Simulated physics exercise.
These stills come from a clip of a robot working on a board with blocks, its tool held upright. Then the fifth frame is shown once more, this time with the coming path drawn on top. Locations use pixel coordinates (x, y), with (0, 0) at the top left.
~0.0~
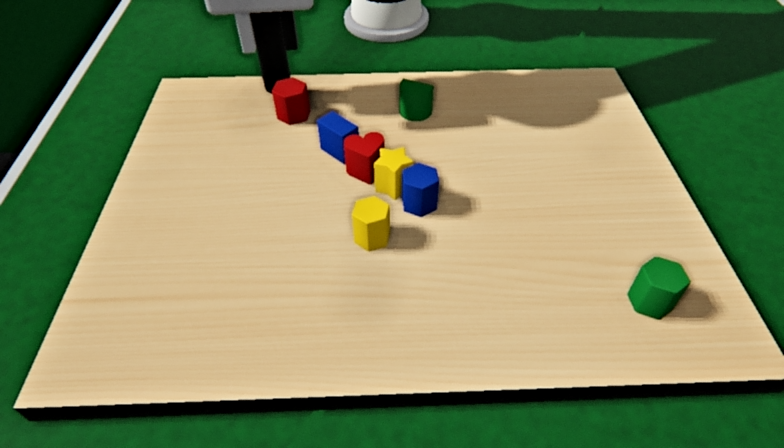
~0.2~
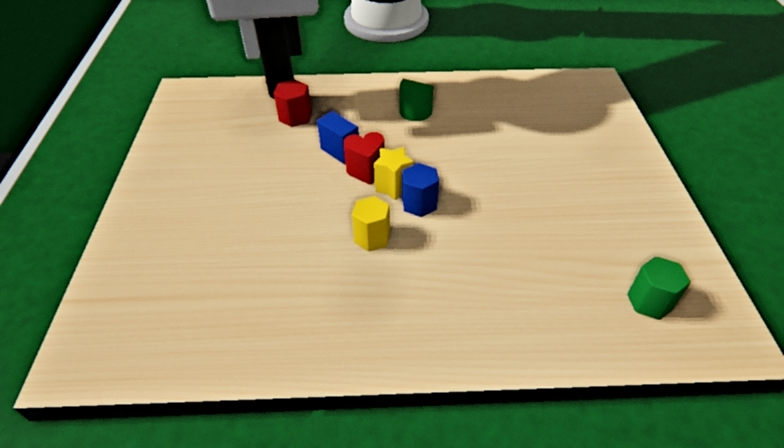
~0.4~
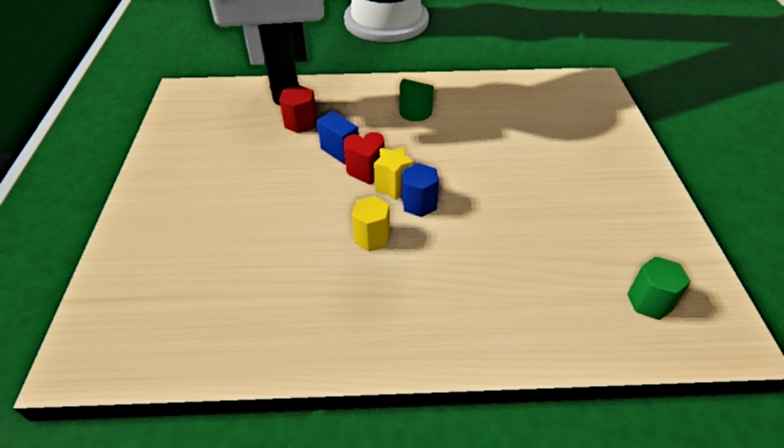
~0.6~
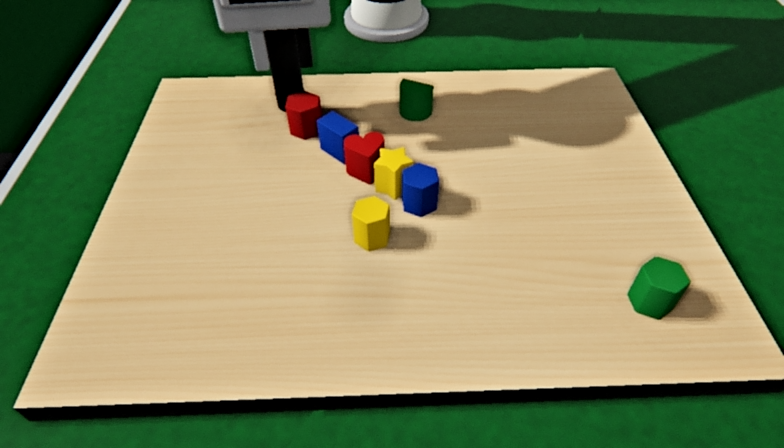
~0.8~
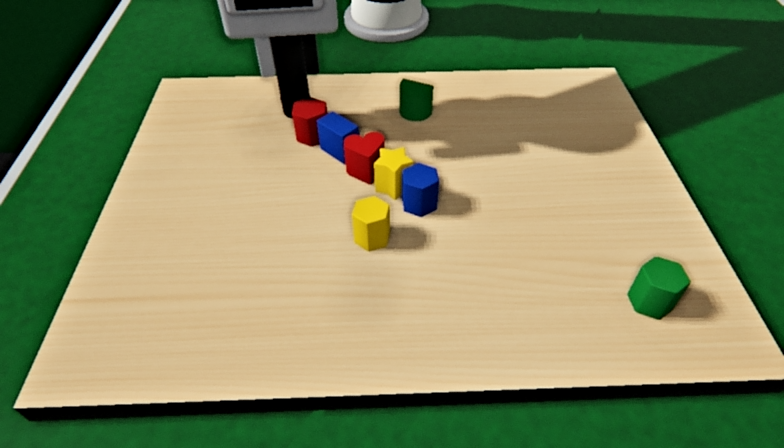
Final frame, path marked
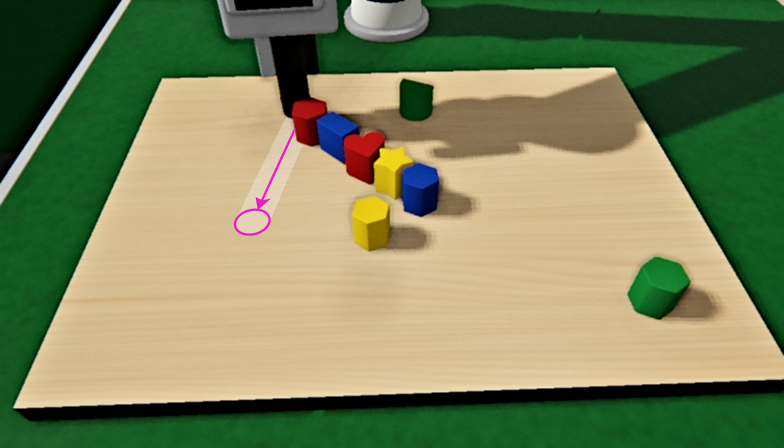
The robot's black tool pushed the red hexagon a short way down and to the right, closing the gap to a slanting row of blue, red and yellow blocks, while the other blocks stayed still.
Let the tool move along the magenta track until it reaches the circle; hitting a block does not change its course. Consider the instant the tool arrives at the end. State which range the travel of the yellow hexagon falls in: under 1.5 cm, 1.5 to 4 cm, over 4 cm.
If I had to pick, the yellow hexagon travels less than 1.5 cm here.
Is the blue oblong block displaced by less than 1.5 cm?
Answer: No.
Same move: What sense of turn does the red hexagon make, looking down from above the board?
Looking down, my answer is that the red hexagon rotates anticlockwise.
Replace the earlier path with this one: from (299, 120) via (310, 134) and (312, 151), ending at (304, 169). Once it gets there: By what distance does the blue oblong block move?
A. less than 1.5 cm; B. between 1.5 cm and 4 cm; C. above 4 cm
(C)
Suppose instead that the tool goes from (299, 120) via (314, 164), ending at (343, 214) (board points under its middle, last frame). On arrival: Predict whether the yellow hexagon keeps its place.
By the last moment, the yellow hexagon will have left its place.
The line goes straight from (299, 120) to (252, 222).
On the path given first. One third of the way, tool at (283, 142); red hexagon at (310, 128), turned 45° anticlockwise; blue oblong block at (347, 130), turned 30° anticlockwise; red heart at (370, 146), turned 20° anticlockwise.
Two thirds of the way, tool at (268, 175); red hexagon at (310, 128), turned 45° anticlockwise; blue oblong block at (348, 131), turned 30° anticlockwise; red heart at (370, 146), turned 20° anticlockwise.
At the end, tool at (250, 213); red hexagon at (310, 128), turned 45° anticlockwise; blue oblong block at (348, 131), turned 30° anticlockwise; red heart at (370, 146), turned 20° anticlockwise; yellow hexagon unmoved.
